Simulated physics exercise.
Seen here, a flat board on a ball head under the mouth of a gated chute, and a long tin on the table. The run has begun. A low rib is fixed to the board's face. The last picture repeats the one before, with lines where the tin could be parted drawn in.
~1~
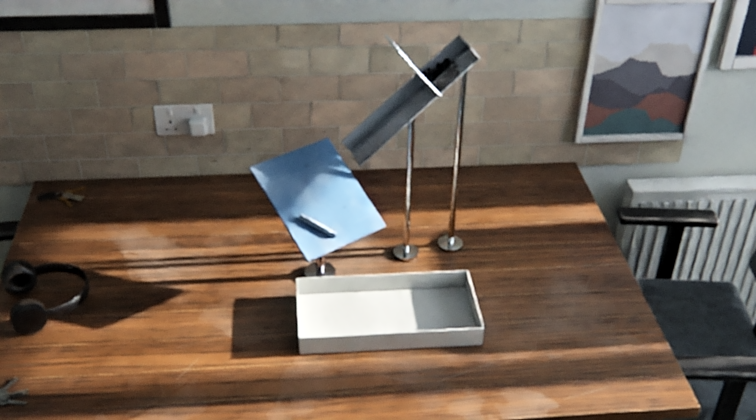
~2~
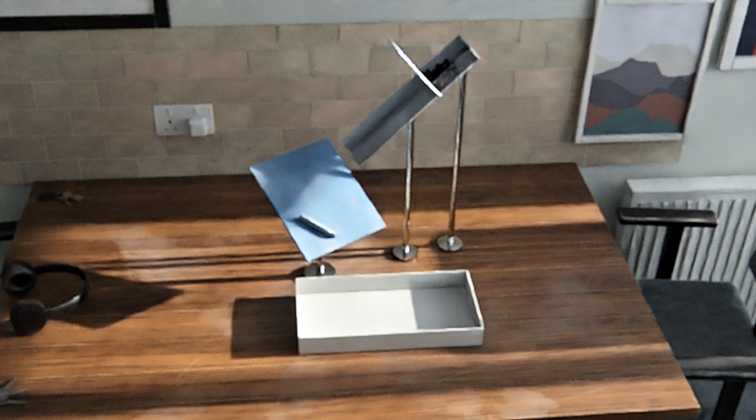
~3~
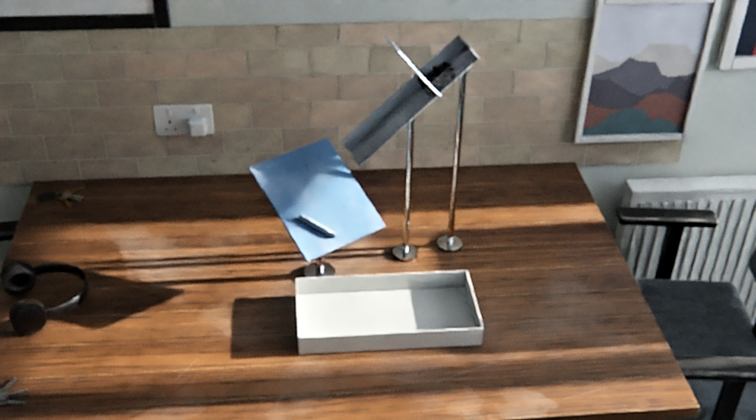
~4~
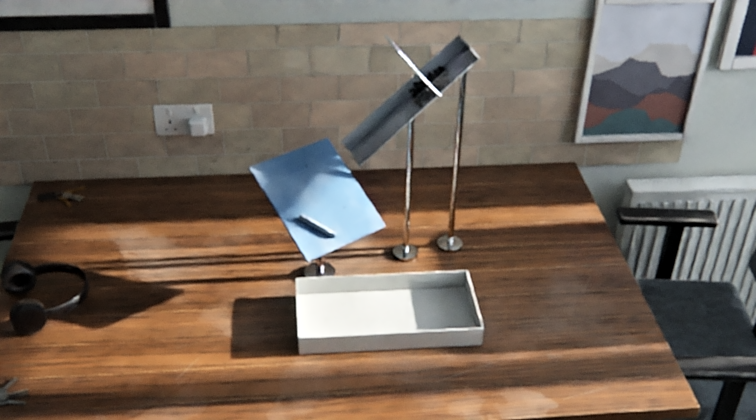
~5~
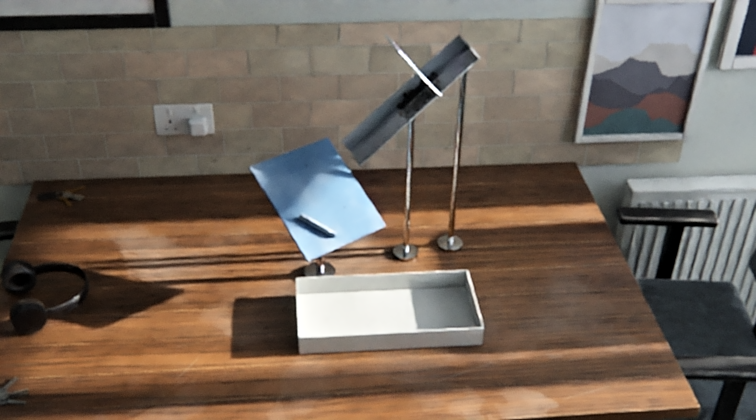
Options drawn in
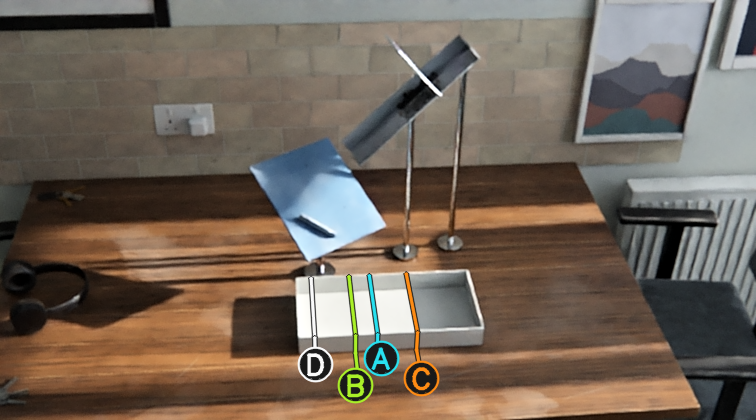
On a wooden table, small dark pieces slide slowly down a sloping chute above a blue board.
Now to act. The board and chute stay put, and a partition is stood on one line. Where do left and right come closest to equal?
Line A.
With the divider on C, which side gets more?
The left side.
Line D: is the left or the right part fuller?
Right.
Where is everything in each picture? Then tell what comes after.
The first frame shows load behind the gate at (439, 75), black beans; lip of the chute at (355, 159), sloping fairly steeply.
The second frame shows middle of the board at (318, 197), tilted fairly steeply; middle of its low edge at (348, 243); of its high edge at (290, 152).
The third frame shows front corners of the tin at (299, 338) and (483, 328), empty; front of the load at (429, 93).
The fourth frame shows middle of the load at (427, 85); its front at (414, 100), about a quarter of the way to the lip; rib from (301, 214) to (336, 234).
The fifth frame shows middle of the load at (422, 94); its front at (401, 114), about a third of the way to the lip.
On the marked copy, line A crosses the front rim at (377, 333); line B crosses the front rim at (355, 334); line C crosses the front rim at (417, 331); line D crosses the front rim at (314, 336).
If A is chosen, of what is caught, about two thirds on the left of the divider, about a quarter on the right.
If B is chosen, of what is caught, a small part on the left of the divider, nearly all on the right.
If C is chosen, of what is caught, all on the left of the divider, none on the right.
If D is chosen, of what is caught, a stray few on the left of the divider, nearly all on the right.
